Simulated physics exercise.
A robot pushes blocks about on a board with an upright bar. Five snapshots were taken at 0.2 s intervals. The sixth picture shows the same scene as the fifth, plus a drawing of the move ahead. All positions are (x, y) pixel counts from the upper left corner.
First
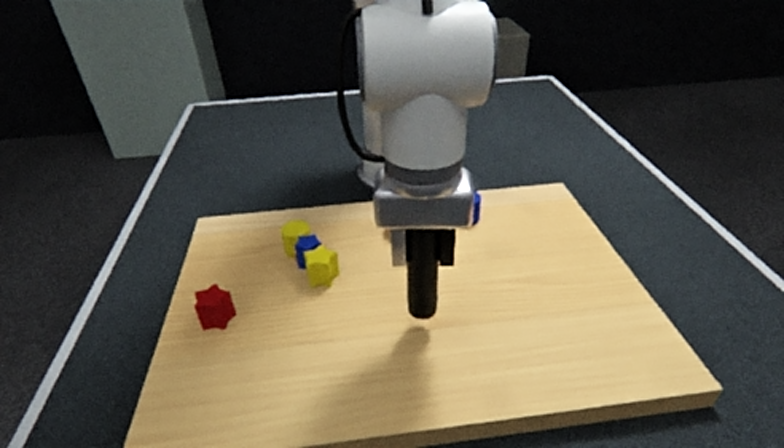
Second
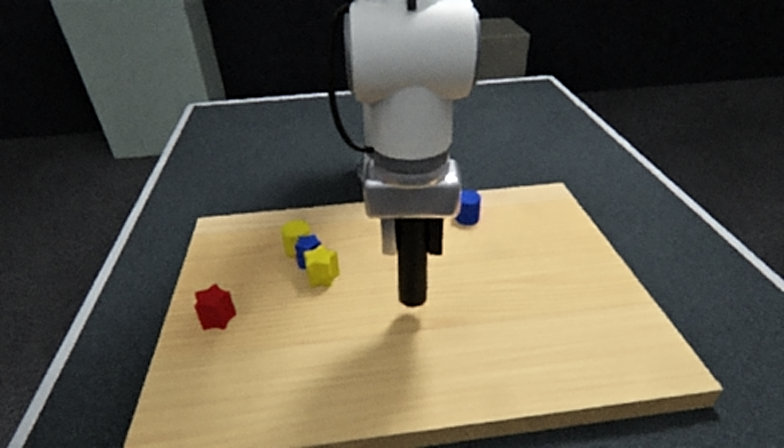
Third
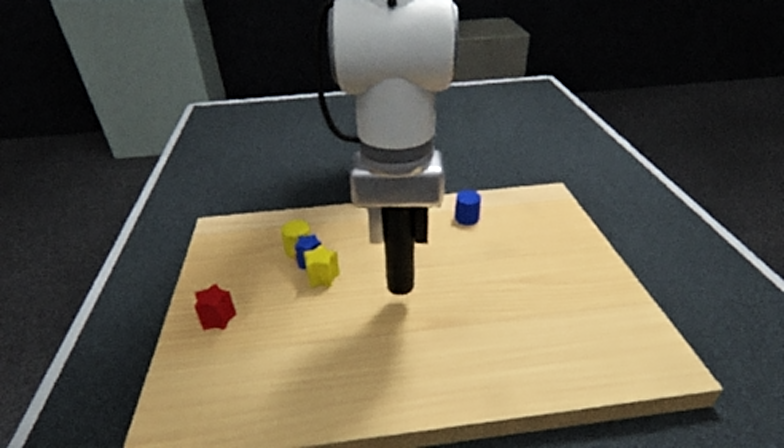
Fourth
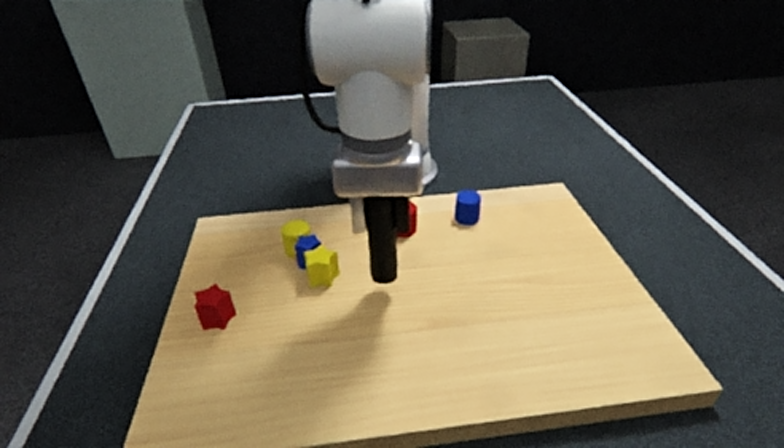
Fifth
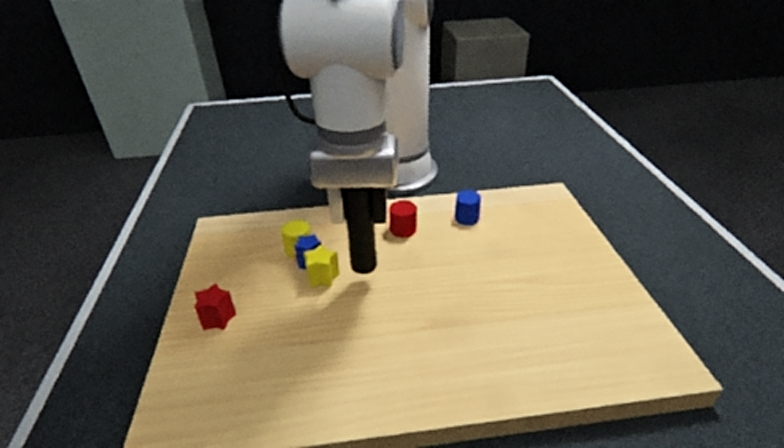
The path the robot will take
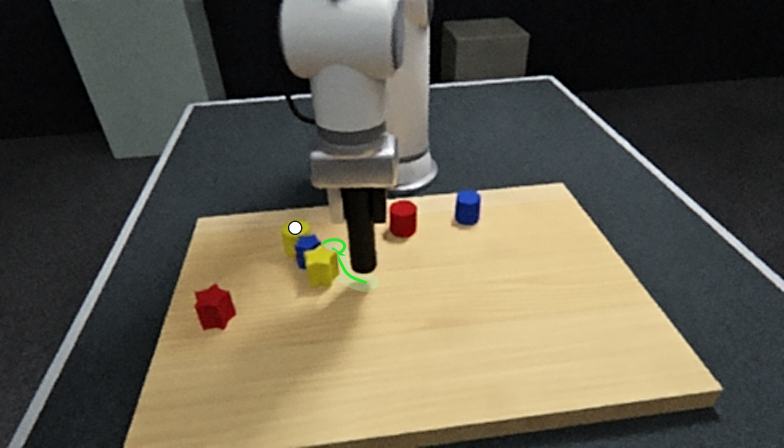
A robot arm with a black upright bar moved steadily left and slightly back above a wooden board, revealing a blue block and then a red one behind it, while all the blocks stayed still.
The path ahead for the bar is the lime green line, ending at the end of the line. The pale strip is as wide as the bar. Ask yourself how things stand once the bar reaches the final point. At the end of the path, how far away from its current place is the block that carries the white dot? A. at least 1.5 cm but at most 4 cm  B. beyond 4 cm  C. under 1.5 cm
C (under 1.5 cm)
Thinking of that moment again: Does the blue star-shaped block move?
Yes, that is what happens.
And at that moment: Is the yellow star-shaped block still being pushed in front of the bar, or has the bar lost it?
Beside or behind.
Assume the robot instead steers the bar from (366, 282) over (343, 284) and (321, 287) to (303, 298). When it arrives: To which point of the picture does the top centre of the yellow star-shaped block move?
Located at (291, 258).
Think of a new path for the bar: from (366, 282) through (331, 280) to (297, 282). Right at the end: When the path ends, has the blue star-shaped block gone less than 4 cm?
No, it doesn't check out.
Drawn move, from (366, 282) through (347, 274) and (339, 260) to (333, 247); the dot is on the yellow round block.
What follows on the original path. Halfway along, bar (341, 251); blue star-shaped block (299, 241); yellow star-shaped block (316, 252), turned 40° anticlockwise.
At the end, bar (331, 232); yellow round block still; blue star-shaped block (297, 241); yellow star-shaped block (316, 251), turned 55° anticlockwise.
